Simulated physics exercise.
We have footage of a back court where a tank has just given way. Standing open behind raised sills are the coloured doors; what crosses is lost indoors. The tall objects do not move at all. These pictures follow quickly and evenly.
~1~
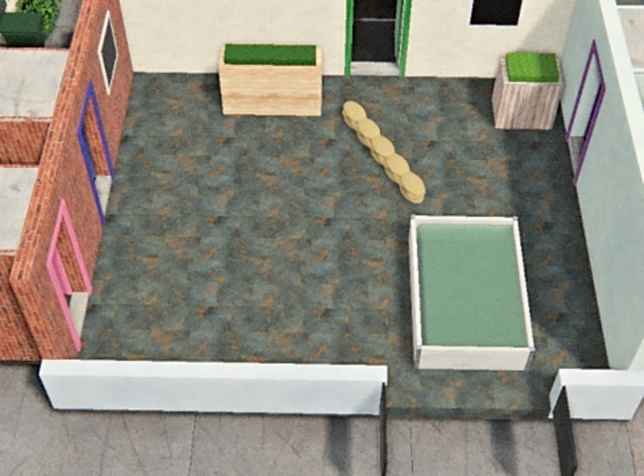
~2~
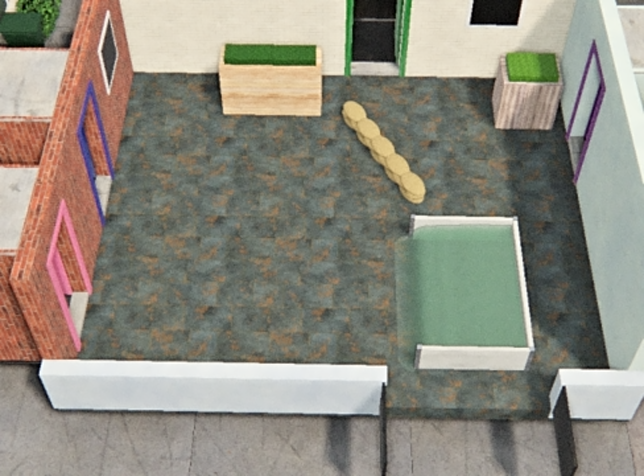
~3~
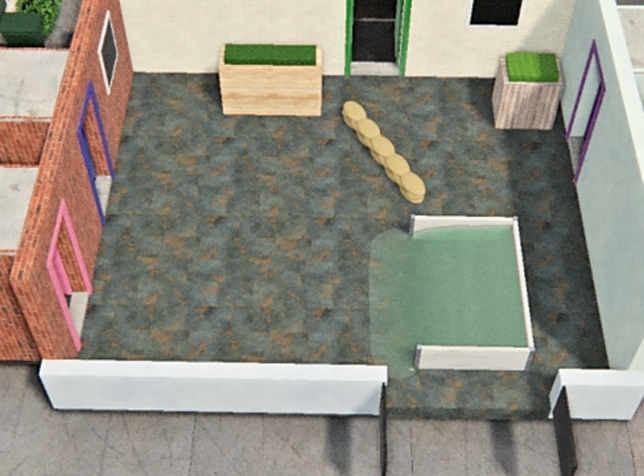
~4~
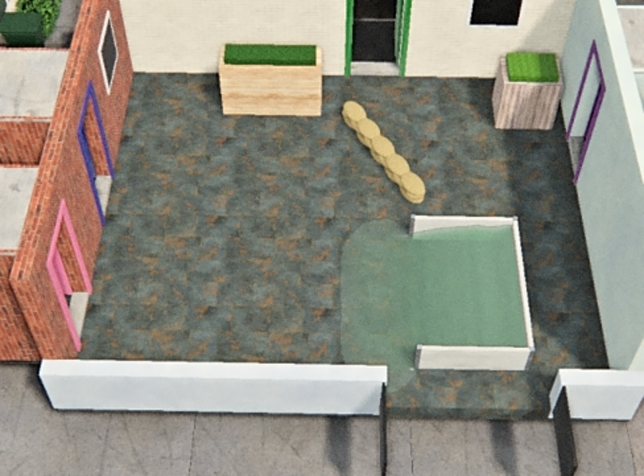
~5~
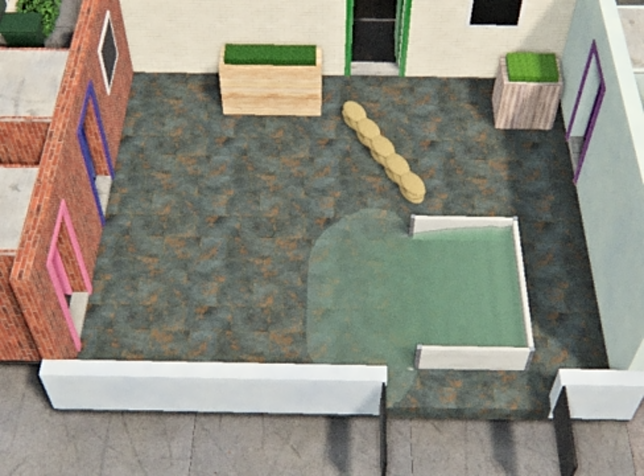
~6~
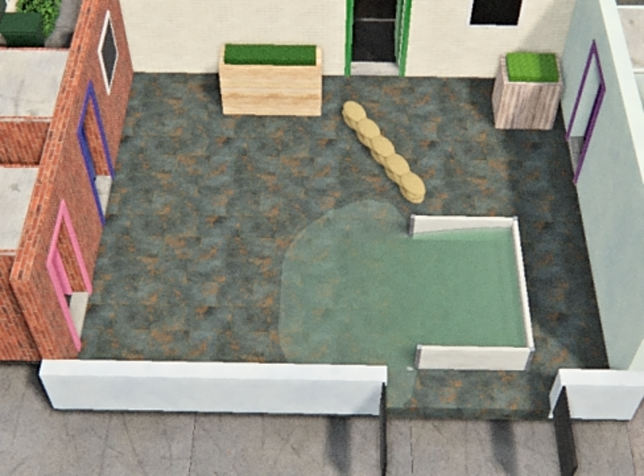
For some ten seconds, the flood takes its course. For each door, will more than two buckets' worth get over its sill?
Door by door: The green door no, two buckets' worth or less; the purple door no, two buckets' worth or less; the pink door yes, more than two buckets' worth; the blue door no, two buckets' worth or less.
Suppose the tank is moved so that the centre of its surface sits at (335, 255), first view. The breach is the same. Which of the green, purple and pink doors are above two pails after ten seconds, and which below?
Going door by door, the green door comes in under, then the purple door comes in under, then the pink door breaks the limit.
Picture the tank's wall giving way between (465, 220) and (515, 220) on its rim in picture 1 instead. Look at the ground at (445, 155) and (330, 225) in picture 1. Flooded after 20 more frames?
Taking the two points in order, the first is waterlogged and the second is left dry.
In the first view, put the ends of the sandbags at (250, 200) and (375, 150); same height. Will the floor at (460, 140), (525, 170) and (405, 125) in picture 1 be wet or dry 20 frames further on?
Parched, parched, parched.
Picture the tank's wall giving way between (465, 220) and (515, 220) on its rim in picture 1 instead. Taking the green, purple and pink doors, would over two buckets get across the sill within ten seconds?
I'd expect the green one is safe, the purple one is safe and the pink one is safe.
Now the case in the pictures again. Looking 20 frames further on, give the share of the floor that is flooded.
Some 50 in a hundred.
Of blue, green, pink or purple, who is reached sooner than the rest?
The pink-painted one, I reckon.
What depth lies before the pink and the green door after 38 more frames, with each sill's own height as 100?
I reckon it's around 120 and then 0 per cent.
A moment on, water covers 25 % of the floor; the green door not reached, the purple door not reached, the pink door not reached, the blue door not reached.
Next, water covers 40 % of the floor; the green door not reached, the purple door not reached, the pink door wet at the sill, nothing in, the blue door not reached.
Then, water covers 50 % of the floor; the green door not reached, the purple door not reached, the pink door over two buckets in, the blue door under two buckets in.
Later, water covers 55 % of the floor; the green door not reached, the purple door not reached, the pink door far over two buckets in, the blue door under two buckets in.
In the end, water covers 70 % of the floor; the green door wet at the sill, nothing in, the purple door not reached, the pink door far over two buckets in, the blue door under two buckets in.
